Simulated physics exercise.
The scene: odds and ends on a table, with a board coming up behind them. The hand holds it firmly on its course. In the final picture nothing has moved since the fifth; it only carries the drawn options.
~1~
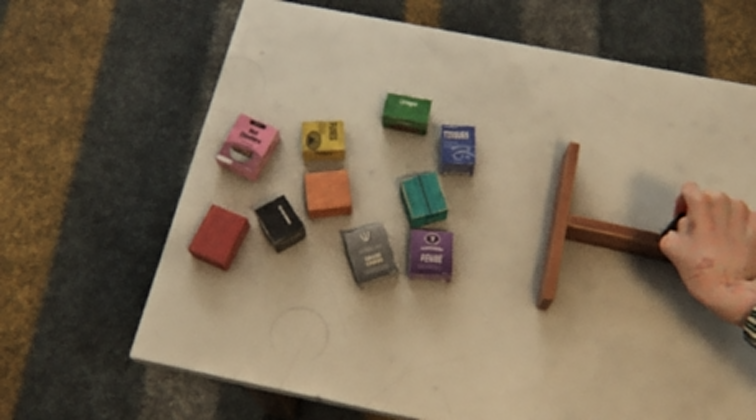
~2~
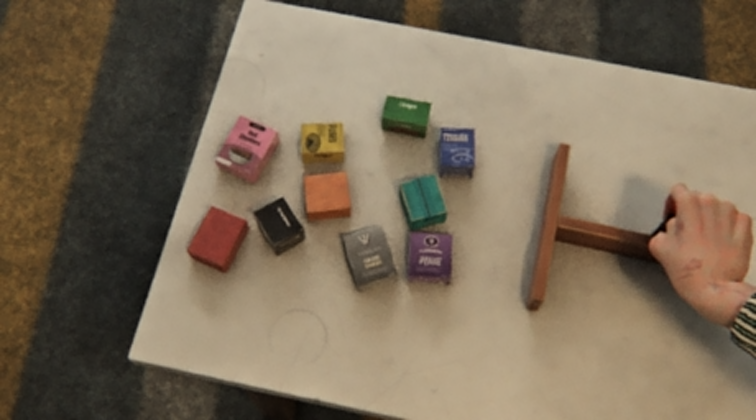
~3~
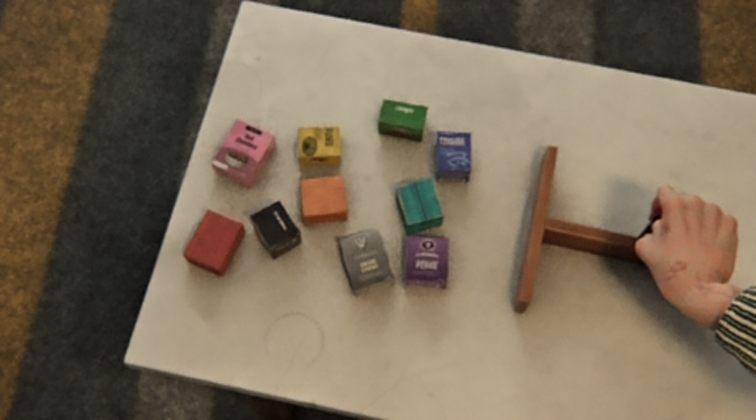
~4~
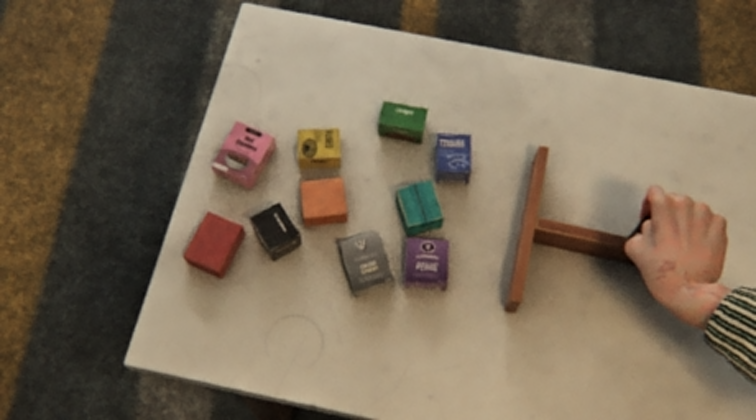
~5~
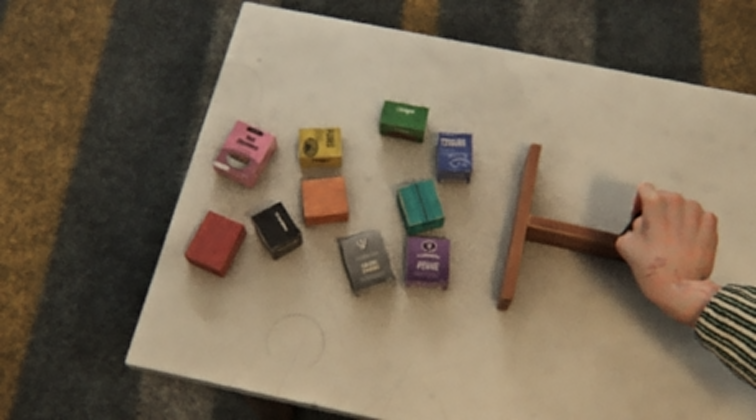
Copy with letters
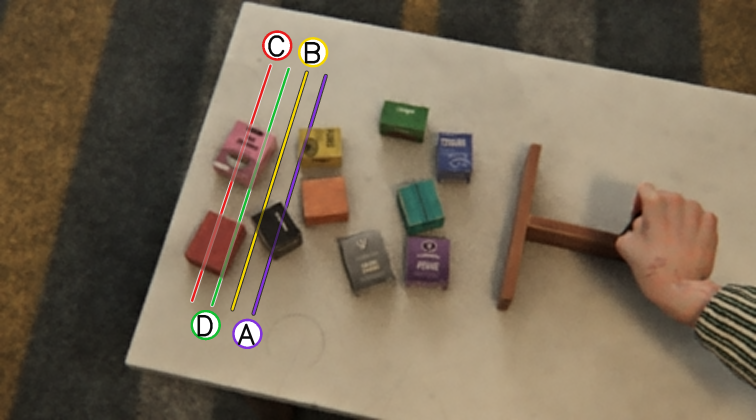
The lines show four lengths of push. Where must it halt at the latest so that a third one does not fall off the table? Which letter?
It should halt at A.
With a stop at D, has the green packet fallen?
No.
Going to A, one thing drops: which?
It is the red block.
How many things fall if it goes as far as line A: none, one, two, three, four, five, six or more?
One.
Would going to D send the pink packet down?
Yes.
On the marked copy, A at (292, 188); B at (272, 184); C at (234, 177); D at (253, 180).
With A. Early on, board (439, 202); green packet (395, 117); grey box (353, 262).
Further on, board (356, 185); red block (199, 242); black box (236, 212).
At the end, board (294, 173); red block over the edge; pink packet (199, 146); one fallen.
As for the rest, B drops three; C drops six; D drops three.
